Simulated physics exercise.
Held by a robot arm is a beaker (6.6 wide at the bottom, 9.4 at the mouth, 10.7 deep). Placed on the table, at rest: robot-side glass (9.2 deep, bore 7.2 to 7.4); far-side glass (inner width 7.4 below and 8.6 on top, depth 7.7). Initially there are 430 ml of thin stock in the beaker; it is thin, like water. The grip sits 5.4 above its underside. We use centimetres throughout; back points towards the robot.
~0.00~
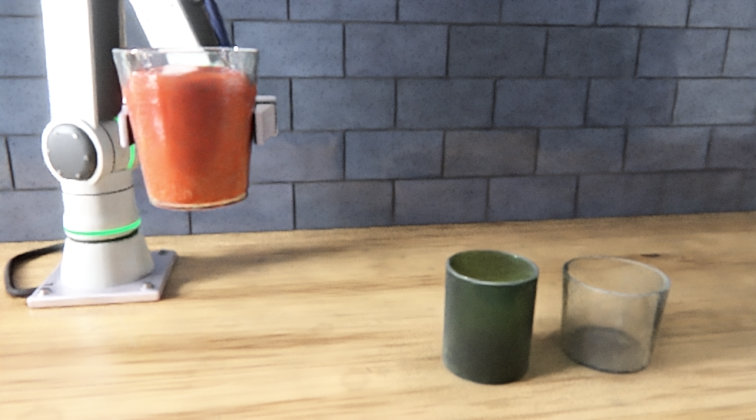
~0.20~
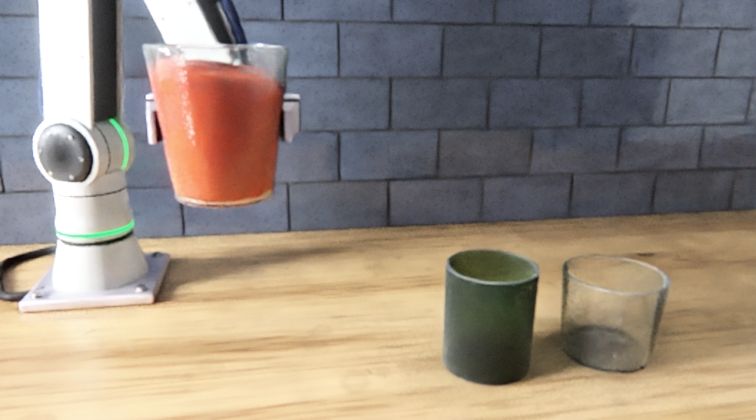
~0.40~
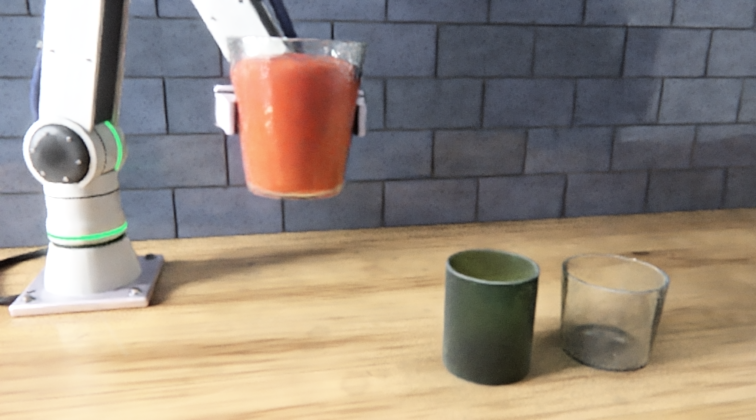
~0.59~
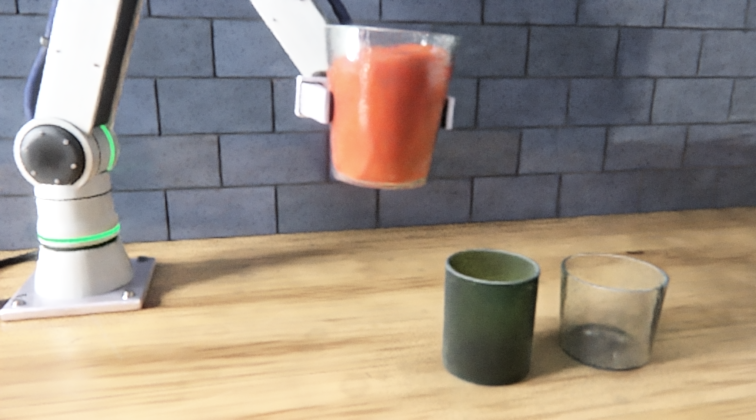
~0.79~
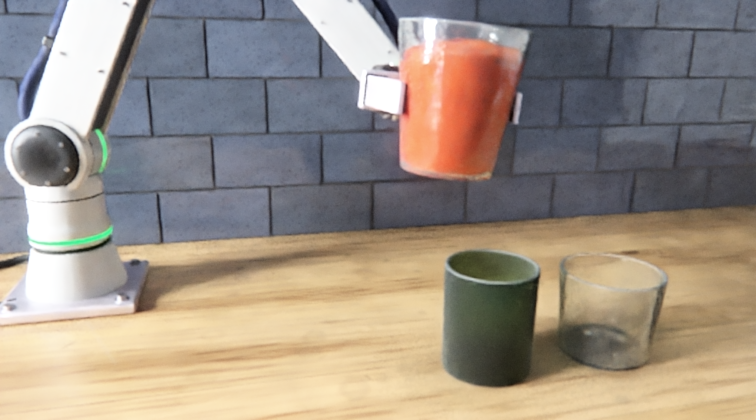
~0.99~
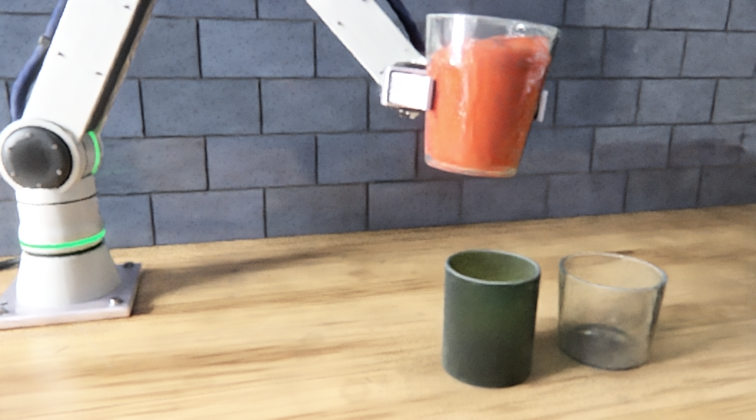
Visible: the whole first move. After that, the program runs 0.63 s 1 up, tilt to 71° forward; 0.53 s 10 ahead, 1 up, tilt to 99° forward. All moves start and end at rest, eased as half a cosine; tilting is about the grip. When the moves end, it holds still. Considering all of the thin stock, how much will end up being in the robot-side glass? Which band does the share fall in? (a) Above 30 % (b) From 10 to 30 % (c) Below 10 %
Below 10 % (c).
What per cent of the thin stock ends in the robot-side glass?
Estimate: Roughly 1 per cent.
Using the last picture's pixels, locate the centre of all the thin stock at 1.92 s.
It is centred at about (585, 206).
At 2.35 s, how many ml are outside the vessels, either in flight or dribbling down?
Some 20 ml at that time.
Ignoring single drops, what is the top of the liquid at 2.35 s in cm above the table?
I'd estimate some 19 centimetres.
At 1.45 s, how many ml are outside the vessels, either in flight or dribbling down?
About 40 ml.
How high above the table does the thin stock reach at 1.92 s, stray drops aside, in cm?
The top of the liquid sits at around 25 centimetres above the table.
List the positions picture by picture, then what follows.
The first frame shows the beaker middle at (195, 128), level; upper third of the thin stock around (192, 90), from x 130 to 250, top at y 75; 430 ml in the beaker.
The second frame shows the beaker middle at (222, 125), level; upper third of the thin stock around (213, 86), from x 155 to 280, top at y 65.
The third frame shows the beaker middle at (297, 118), tilted 2° forward; upper third of the thin stock around (296, 78), from x 240 to 355, top at y 60.
The fourth frame shows the beaker middle at (386, 109), tilted 4° forward; upper third of the thin stock around (393, 70), from x 335 to 450, top at y 50.
The fifth frame shows the beaker middle at (455, 103), tilted 5° forward; upper third of the thin stock around (461, 65), from x 405 to 520, top at y 45.
The sixth frame shows the beaker middle at (481, 100), tilted 6° forward; upper third of the thin stock around (491, 61), from x 430 to 550, top at y 40; 430 ml in the beaker.
After 1.45 s, tilted 60° forward, liquid up to 27 above the table; 385 ml in the beaker, 5 ml in the far-side glass, 40 ml in the air or running down outside.
After 1.92 s, tilted 88° forward, liquid up to 82 above the table; 190 ml in the beaker, 160 ml in the far-side glass, 10 ml on the table or floor, 70 ml in the air or running down outside.
After 2.35 s, tilted 99° forward, liquid up to 20 above the table; 265 ml on the table or floor, 140 ml in the far-side glass, 5 ml in the robot-side glass, 20 ml in the air or running down outside.
After 3.15 s, tilted 99° forward, liquid up to 4 above the table; 285 ml on the table or floor, 140 ml in the far-side glass, 5 ml in the robot-side glass.
In the end, 285 ml on the table or floor, 140 ml in the far-side glass, 5 ml in the robot-side glass. That is 1 % in the robot-side glass.
